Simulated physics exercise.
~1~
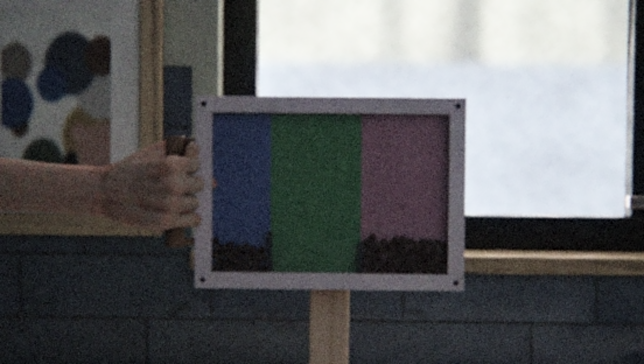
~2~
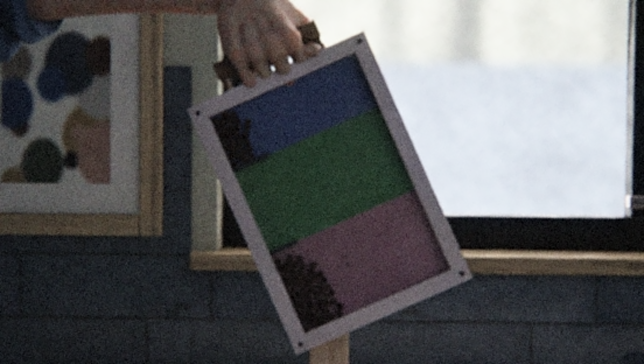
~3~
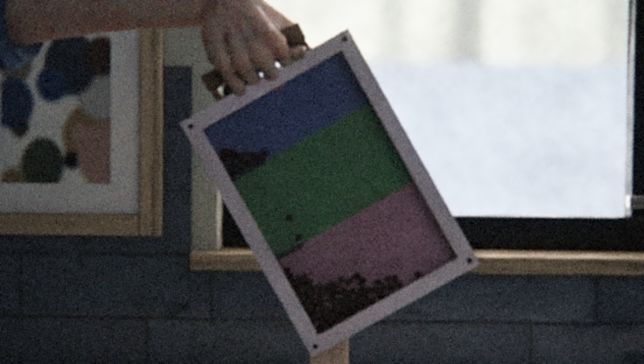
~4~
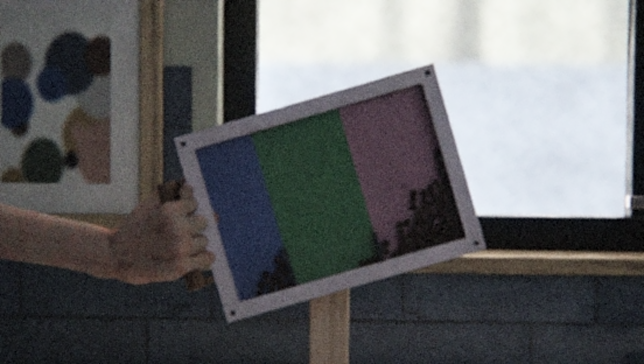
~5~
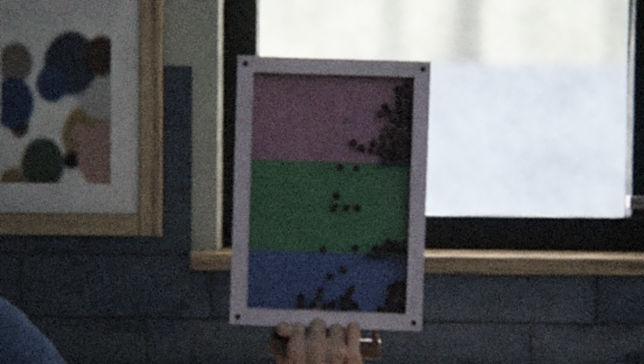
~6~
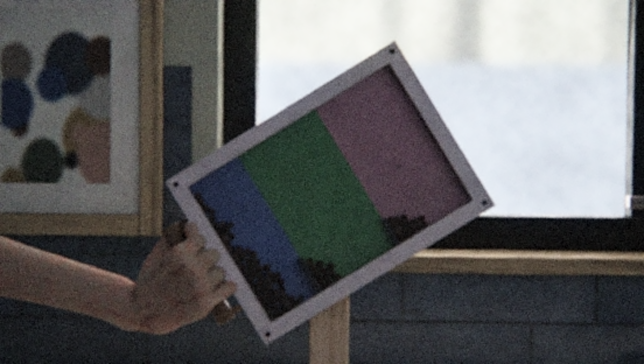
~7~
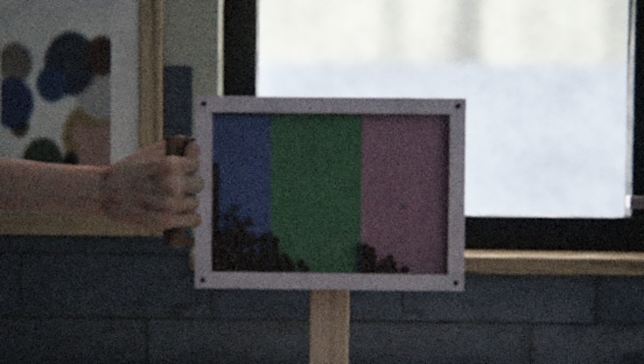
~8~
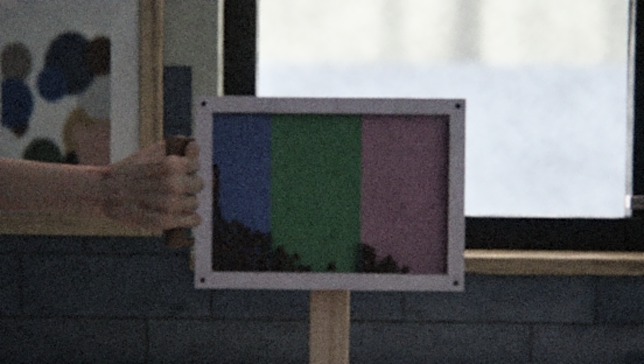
A hand turned a framed panel of blue, green and pink strips clockwise, swung it back past level until it stood upright the other way, then levelled it again, leaving the small dark beads inside heaped mostly at the lower left, over the blue.
